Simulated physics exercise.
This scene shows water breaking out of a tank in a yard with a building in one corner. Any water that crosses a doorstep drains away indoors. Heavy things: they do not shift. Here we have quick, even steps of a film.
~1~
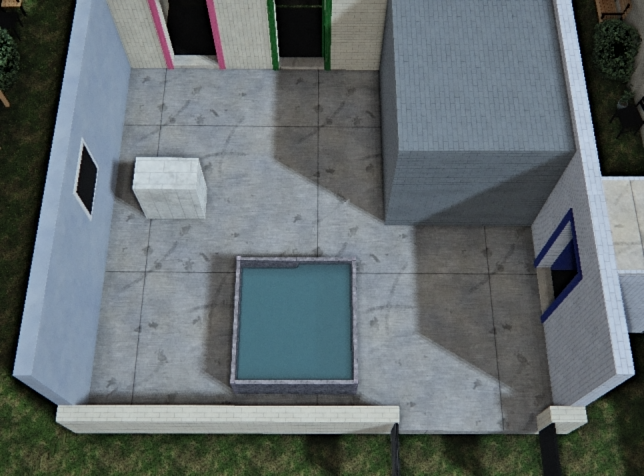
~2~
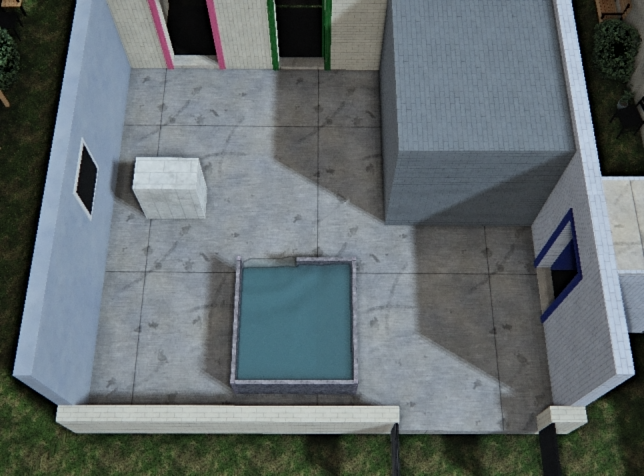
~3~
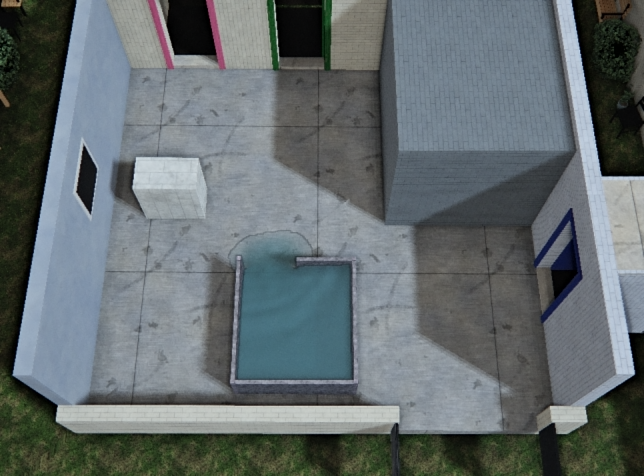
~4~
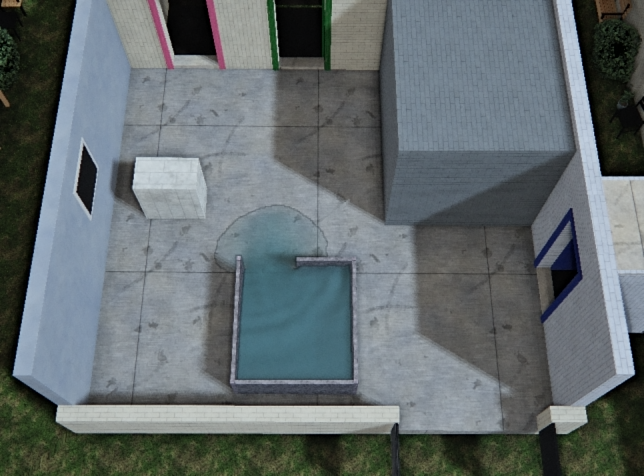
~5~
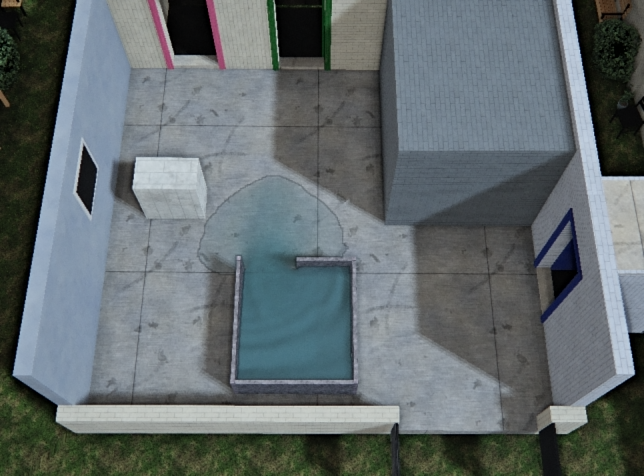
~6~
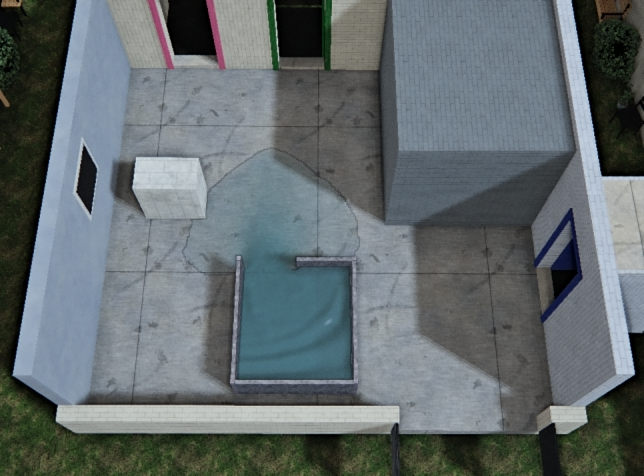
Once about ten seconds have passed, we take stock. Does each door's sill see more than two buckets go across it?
The sill of the green door does. The sill of the blue door does not. The sill of the pink door does.
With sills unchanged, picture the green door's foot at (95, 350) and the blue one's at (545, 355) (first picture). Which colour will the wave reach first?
That's the pink-painted one.
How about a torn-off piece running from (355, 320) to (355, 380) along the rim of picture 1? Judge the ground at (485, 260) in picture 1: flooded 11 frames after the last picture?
There: Awash.
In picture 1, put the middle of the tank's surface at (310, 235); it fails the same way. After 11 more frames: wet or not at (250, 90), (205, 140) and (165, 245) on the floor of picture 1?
Going through the three places: In the spill, in the spill, out of reach.
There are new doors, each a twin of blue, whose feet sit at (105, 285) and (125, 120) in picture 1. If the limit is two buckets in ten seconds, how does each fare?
Lab note, doors in listed order: Under the limit, over the limit.
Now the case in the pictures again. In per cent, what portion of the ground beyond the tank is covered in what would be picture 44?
About 55 per cent.
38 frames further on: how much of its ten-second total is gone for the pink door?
It works out at roughly 95 percent of the ten-second total.
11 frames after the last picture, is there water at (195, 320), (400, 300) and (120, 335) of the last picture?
Same order as asked: Dry as before; dry as before; dry as before.
A moment on, water covers 30 % of the floor; the green door wet at the sill, nothing in, the blue door not reached, the pink door not reached.
Next, water covers 45 % of the floor; the green door under two buckets in, the blue door not reached, the pink door under two buckets in.
Then, water covers 50 % of the floor; the green door far over two buckets in, the blue door not reached, the pink door over two buckets in.
Later, water covers 55 % of the floor; the green door far over two buckets in, the blue door not reached, the pink door over two buckets in.
In the end, water covers 80 % of the floor; the green door far over two buckets in, the blue door not reached, the pink door over two buckets in.
